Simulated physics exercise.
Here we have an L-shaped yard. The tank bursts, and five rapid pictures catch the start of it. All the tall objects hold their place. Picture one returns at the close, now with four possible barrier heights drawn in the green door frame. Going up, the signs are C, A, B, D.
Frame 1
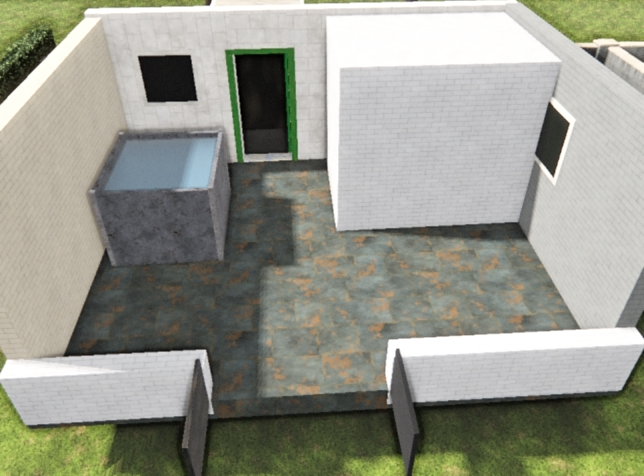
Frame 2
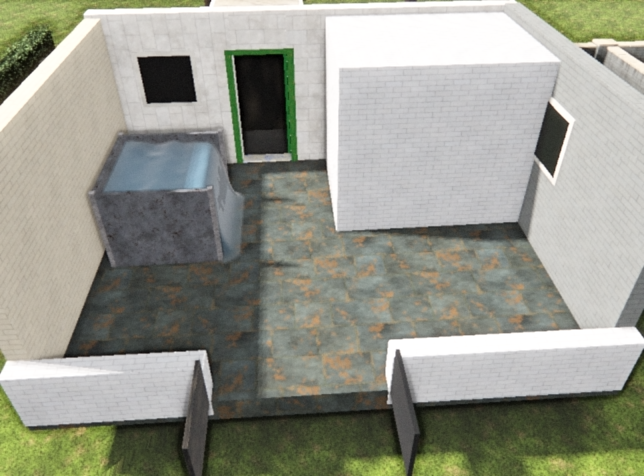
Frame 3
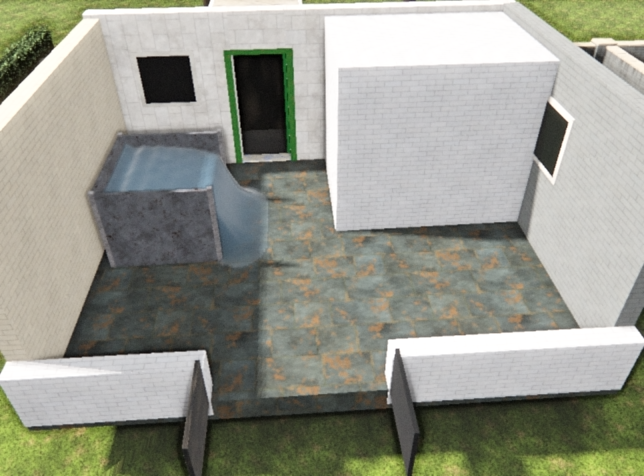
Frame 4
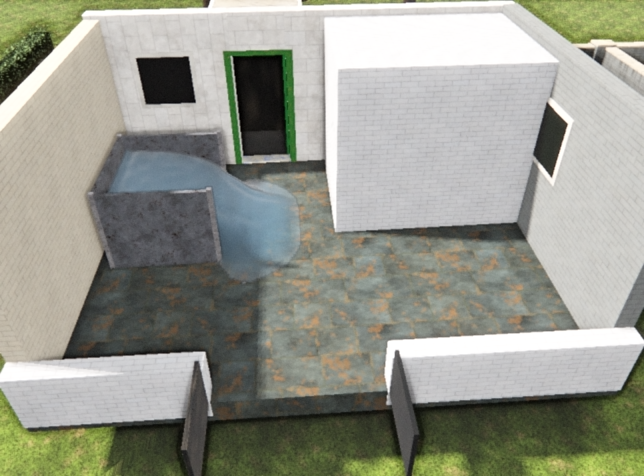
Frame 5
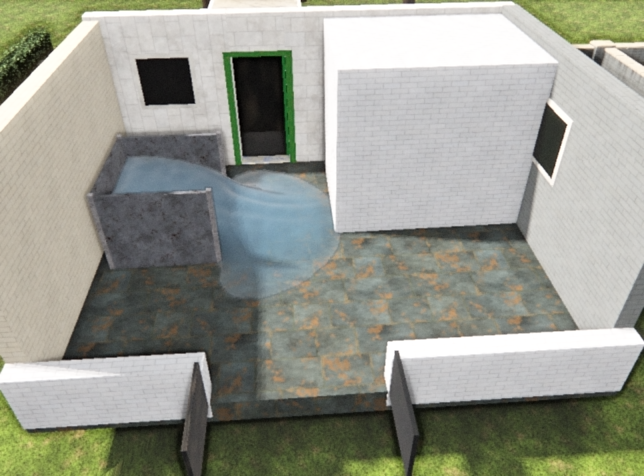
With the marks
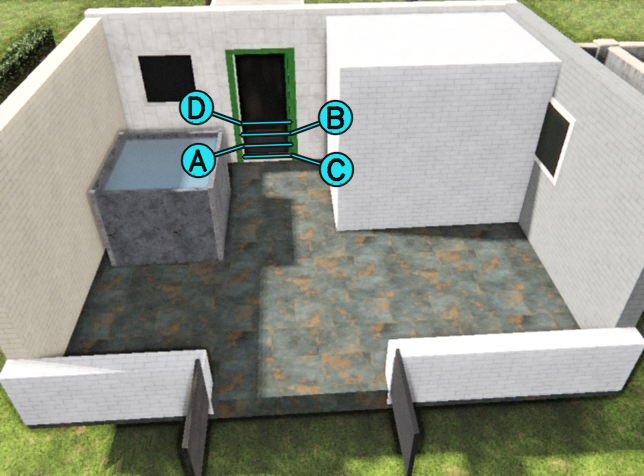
A walled yard with a green-framed doorway held a stone tank full of water, and then the water poured out of the tank's right side and spread across the tiled floor toward the white block.
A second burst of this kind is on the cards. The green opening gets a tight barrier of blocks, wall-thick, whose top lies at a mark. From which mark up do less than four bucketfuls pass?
Choose A.
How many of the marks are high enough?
Three of them.
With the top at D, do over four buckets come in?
No.
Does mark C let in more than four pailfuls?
Yes, it does.
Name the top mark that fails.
That would be C.
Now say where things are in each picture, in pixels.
In the first picture, water in the tank at rest, its middle at (163, 164); foot of the green doorway at (268, 161); open gate at (298, 342).
In the second picture, 2 % of the ground under water, visible out to (235, 193).
In the third picture, 5 % of the ground under water, visible out to (249, 189).
In the fourth picture, 11 % of the ground under water, visible out to (269, 184).
In the fifth picture, 20 % of the ground under water, visible out to (332, 248).
In cyan, A at (267, 145); B at (266, 134); C at (268, 156); D at (265, 122); from the bottom up C, A, B, D.
With A, a splash gets over, under a bucket.
With B, nothing gets over.
With C, about 11 bucketfuls get in.
With D, nothing gets over.
